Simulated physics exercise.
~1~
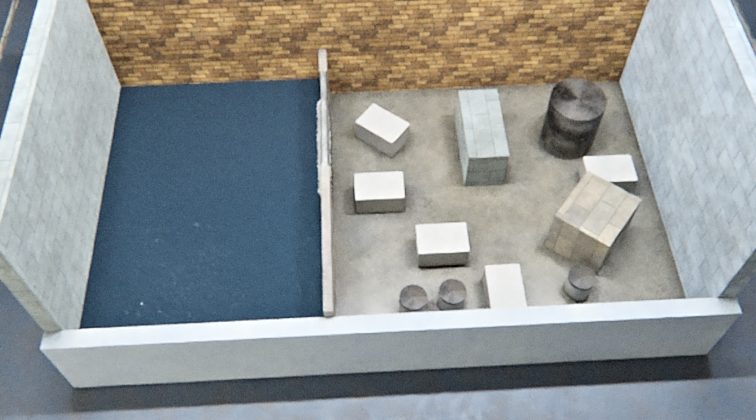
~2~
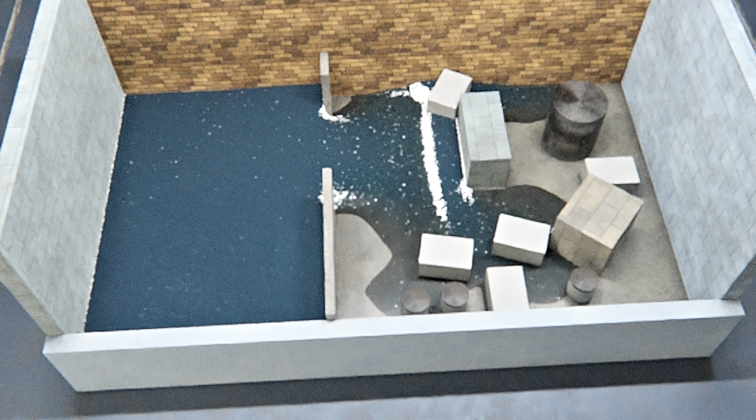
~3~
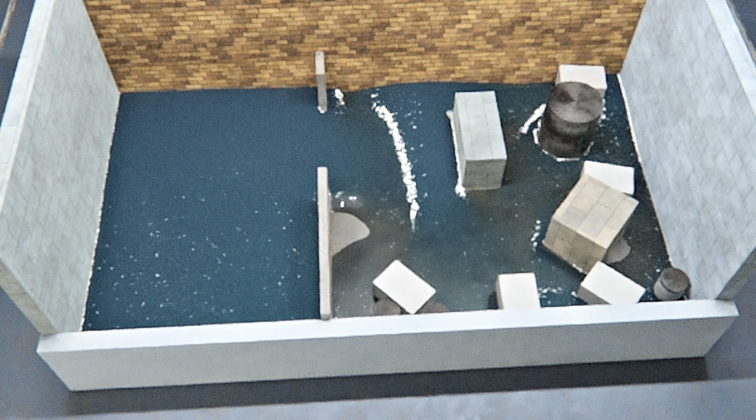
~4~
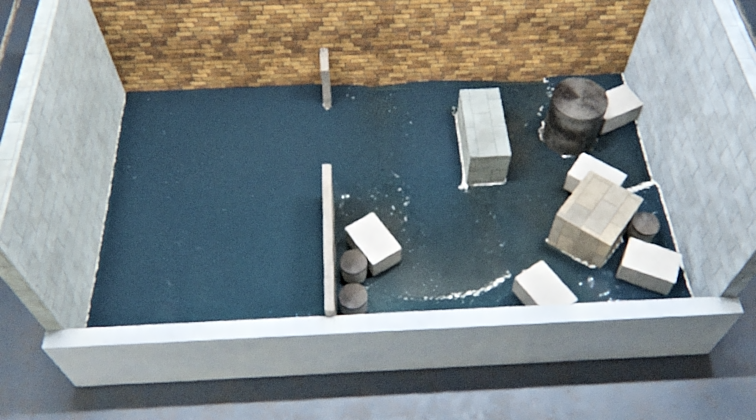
Dark blue water burst through a gap in the dividing wall and flooded the dry right side, pushing white blocks and small grey cylinders around the bigger blocks until some rested near the right wall and others sat beside the divider.
